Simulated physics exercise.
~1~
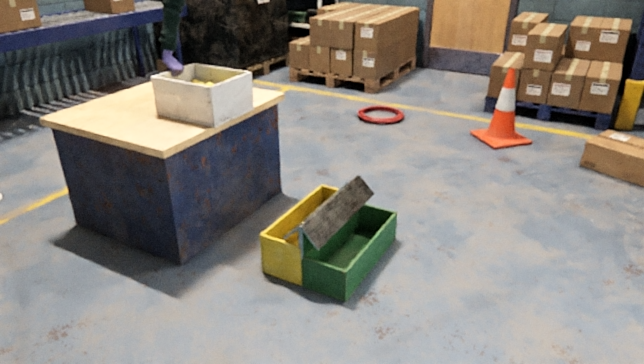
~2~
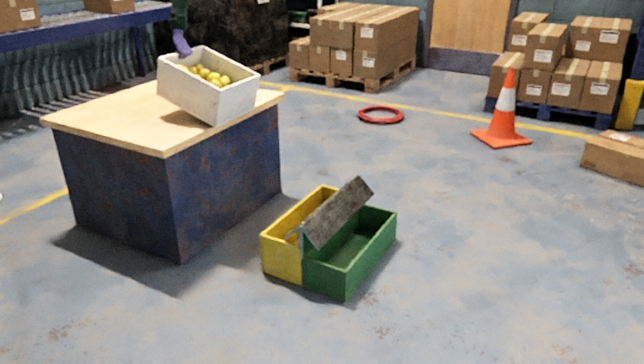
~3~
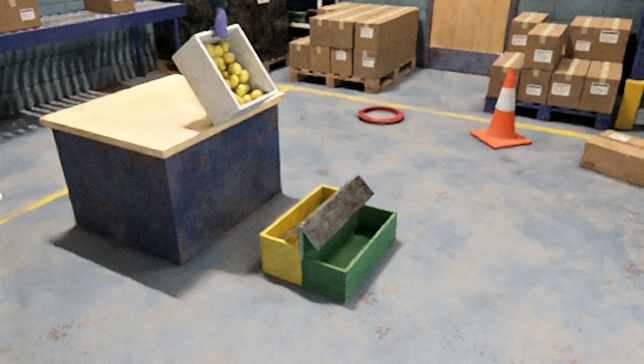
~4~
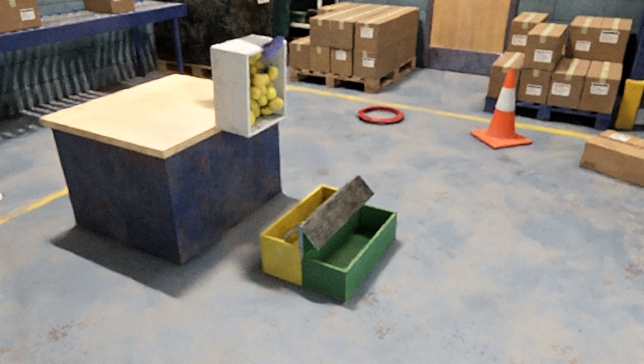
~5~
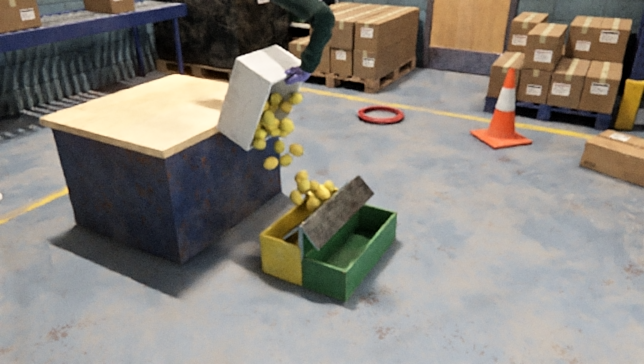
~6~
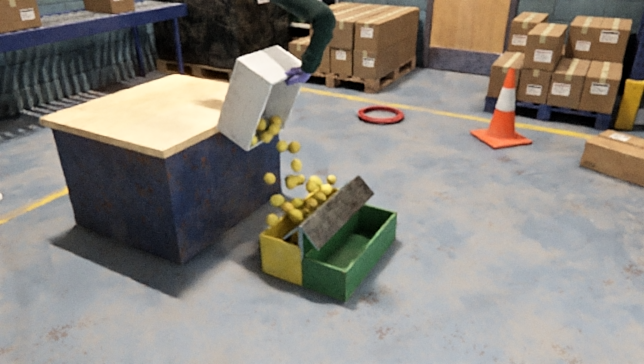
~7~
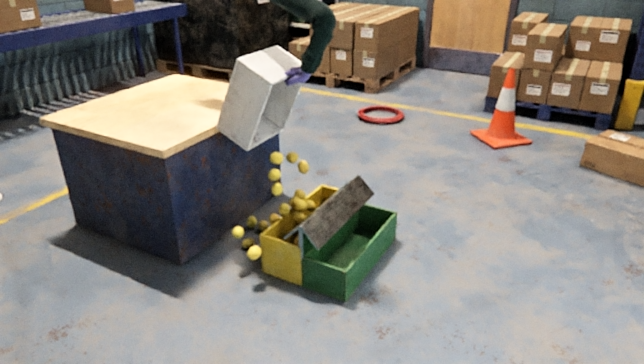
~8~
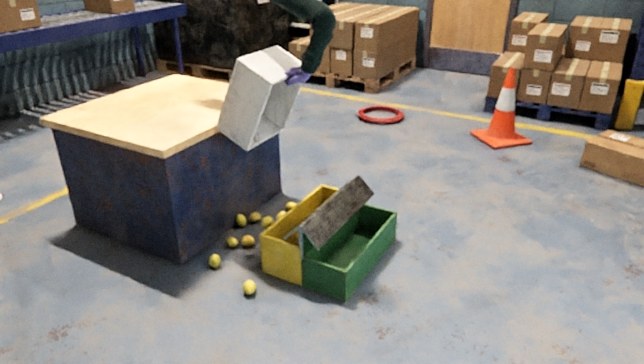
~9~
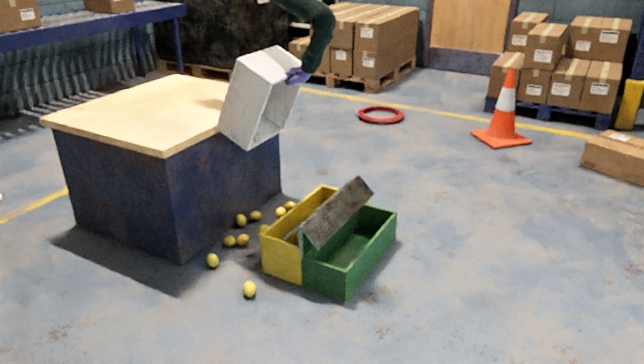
White tote tipped by a gloved hand spilling yellow balls off a bench into a yellow bin, several landing on the floor.
